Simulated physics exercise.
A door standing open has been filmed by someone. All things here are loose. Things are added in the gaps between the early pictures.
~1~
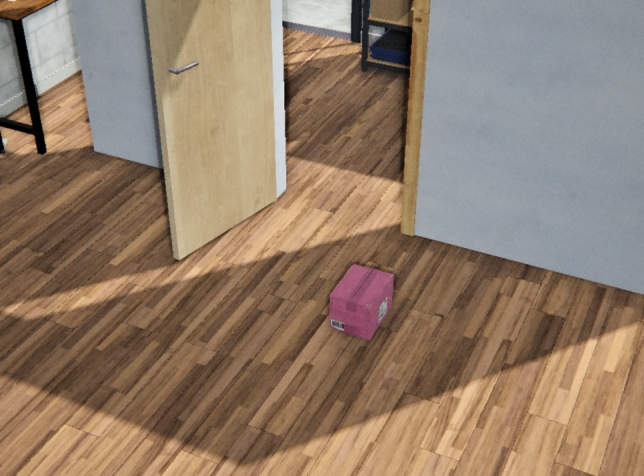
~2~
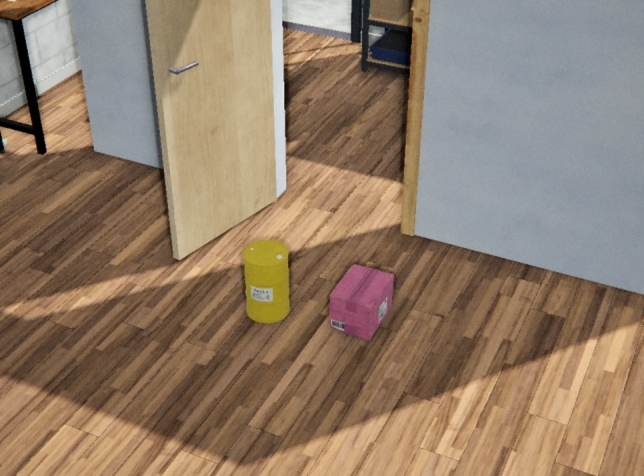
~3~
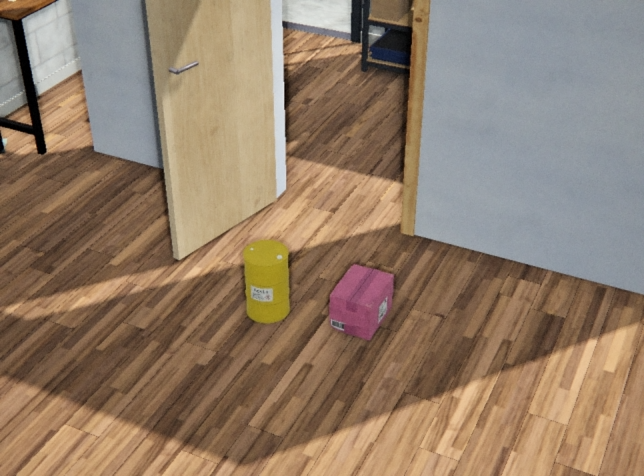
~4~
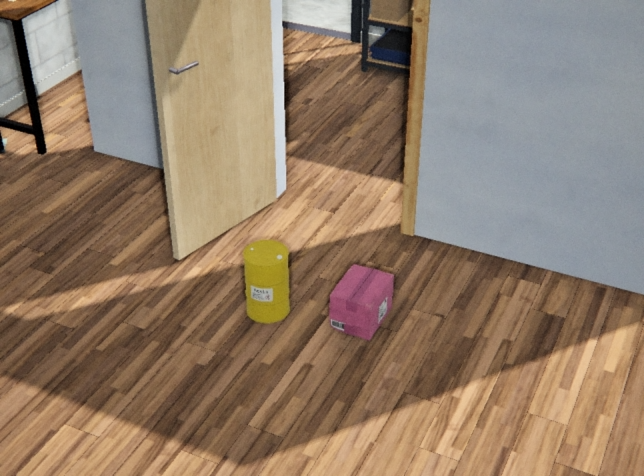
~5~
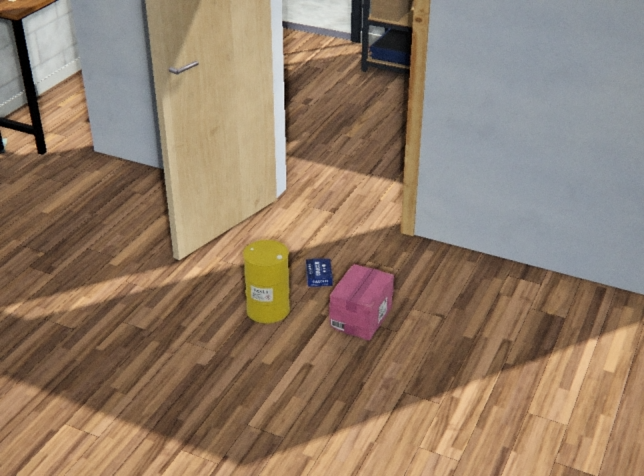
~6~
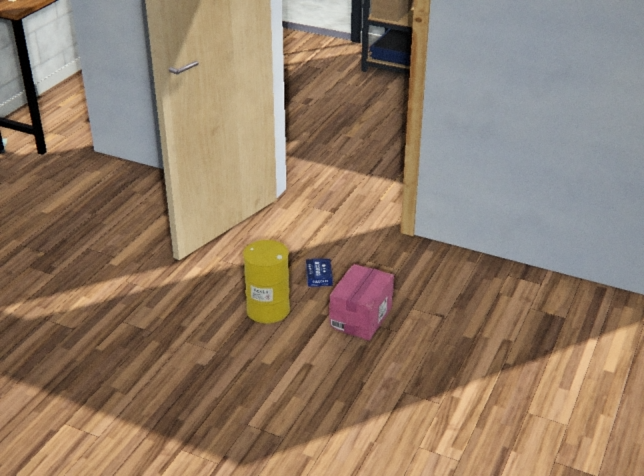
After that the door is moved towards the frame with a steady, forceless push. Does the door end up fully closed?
Yes.
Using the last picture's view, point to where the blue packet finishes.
Near (390, 258).
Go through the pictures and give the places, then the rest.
The first picture shows door wide open and still.
The second picture shows door wide open and still; yellow canister (267, 282); pink parcel (362, 301).
The third picture shows door wide open and still; yellow canister (267, 282); pink parcel (362, 301).
The fourth picture shows door wide open and still; yellow canister (267, 282); pink parcel (362, 301).
The fifth picture shows door wide open and still; yellow canister (267, 282); pink parcel (362, 301).
The sixth picture shows door wide open and still; blue packet (319, 273); yellow canister (267, 282).
Then, 1.20 s later than the last frame, door at 51°.
Then, 1.60 s later than the last frame, door at 28°; blue packet moved well along near (373, 262).
When it is over, door at 0°; moved from the start, blue packet; the other 2 as before. End places, in pixels of the last picture, blue packet near (390, 258).
